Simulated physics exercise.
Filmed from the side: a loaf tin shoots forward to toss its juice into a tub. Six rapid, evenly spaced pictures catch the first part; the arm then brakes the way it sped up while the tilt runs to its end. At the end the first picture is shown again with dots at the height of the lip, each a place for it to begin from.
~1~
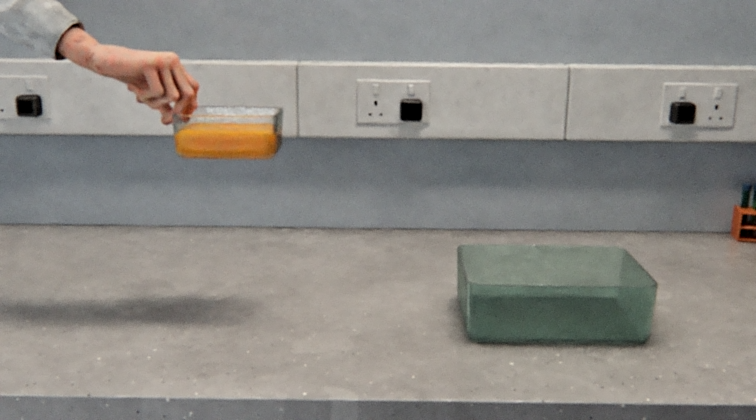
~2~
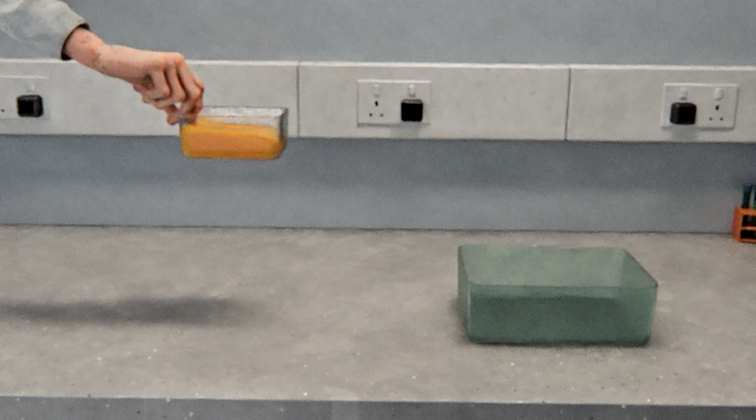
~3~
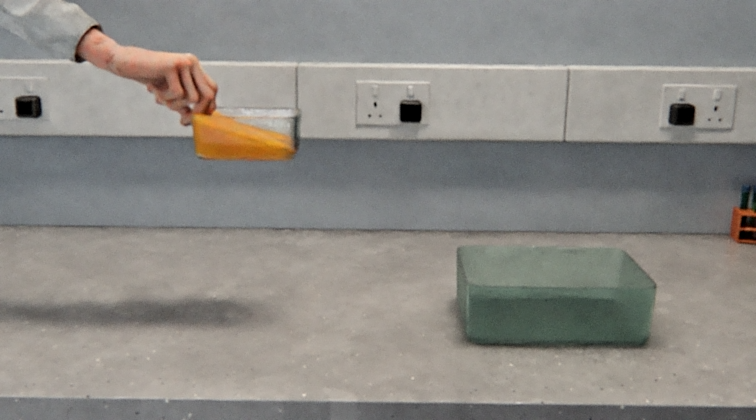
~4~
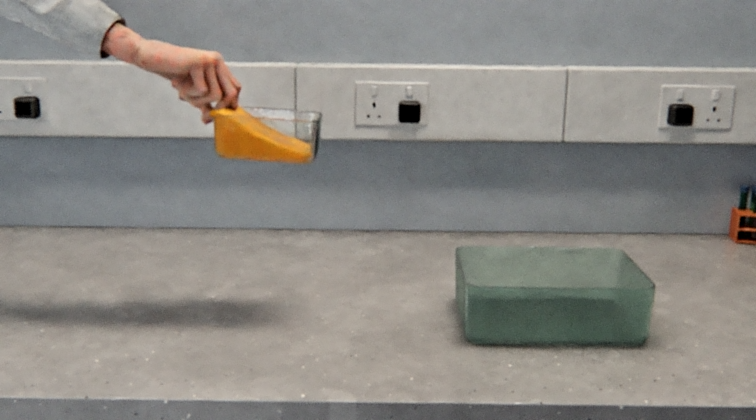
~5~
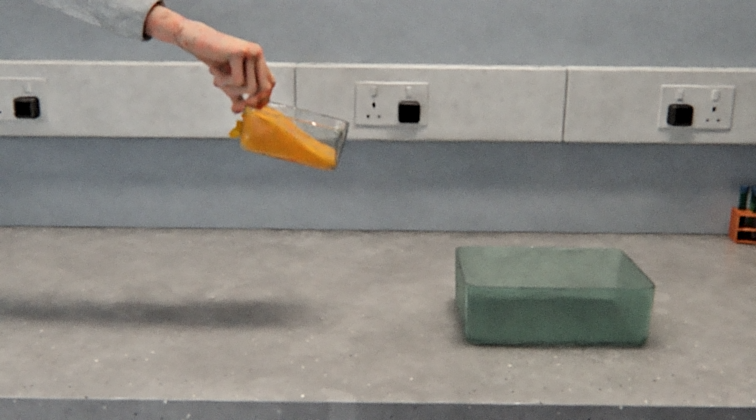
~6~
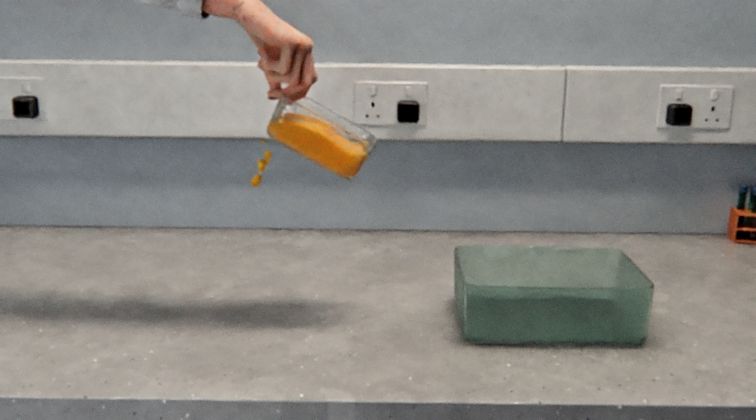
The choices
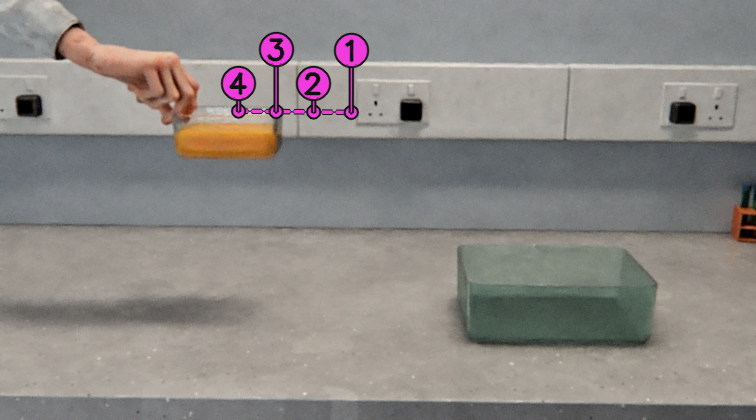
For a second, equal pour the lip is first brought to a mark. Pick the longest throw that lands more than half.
Choose 4.
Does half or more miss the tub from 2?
No, that is safe.
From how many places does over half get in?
All of them.
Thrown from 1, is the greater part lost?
No, that is safe.
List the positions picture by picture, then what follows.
Upright, lip at (278, 111); tub from (466, 339) to (649, 341); nothing has left yet.
Upright, lip at (284, 112); nothing has left yet.
Upright, lip at (297, 113); nothing has left yet.
Tipped about 3°, lip at (318, 116); juice is over the rim, down to (216, 113).
Tipped about 13°, lip at (347, 126); juice is over the rim, down to (236, 134).
Tipped about 29°, lip at (374, 140); juice is over the rim, down to (258, 182).
On the marked copy, 1 at (351, 112); 2 at (313, 111); 3 at (276, 111); 4 at (238, 111).
For spot 1, about 84 % lands in the tub, 5 % falls short and 11 % goes beside or beyond.
For spot 2, about 76 % lands in the tub, 12 % falls short and 12 % goes beside or beyond.
For spot 3, about 73 % lands in the tub, 14 % falls short and 14 % goes beside or beyond.
For spot 4, about 67 % lands in the tub, 25 % falls short and 8 % goes beside or beyond.
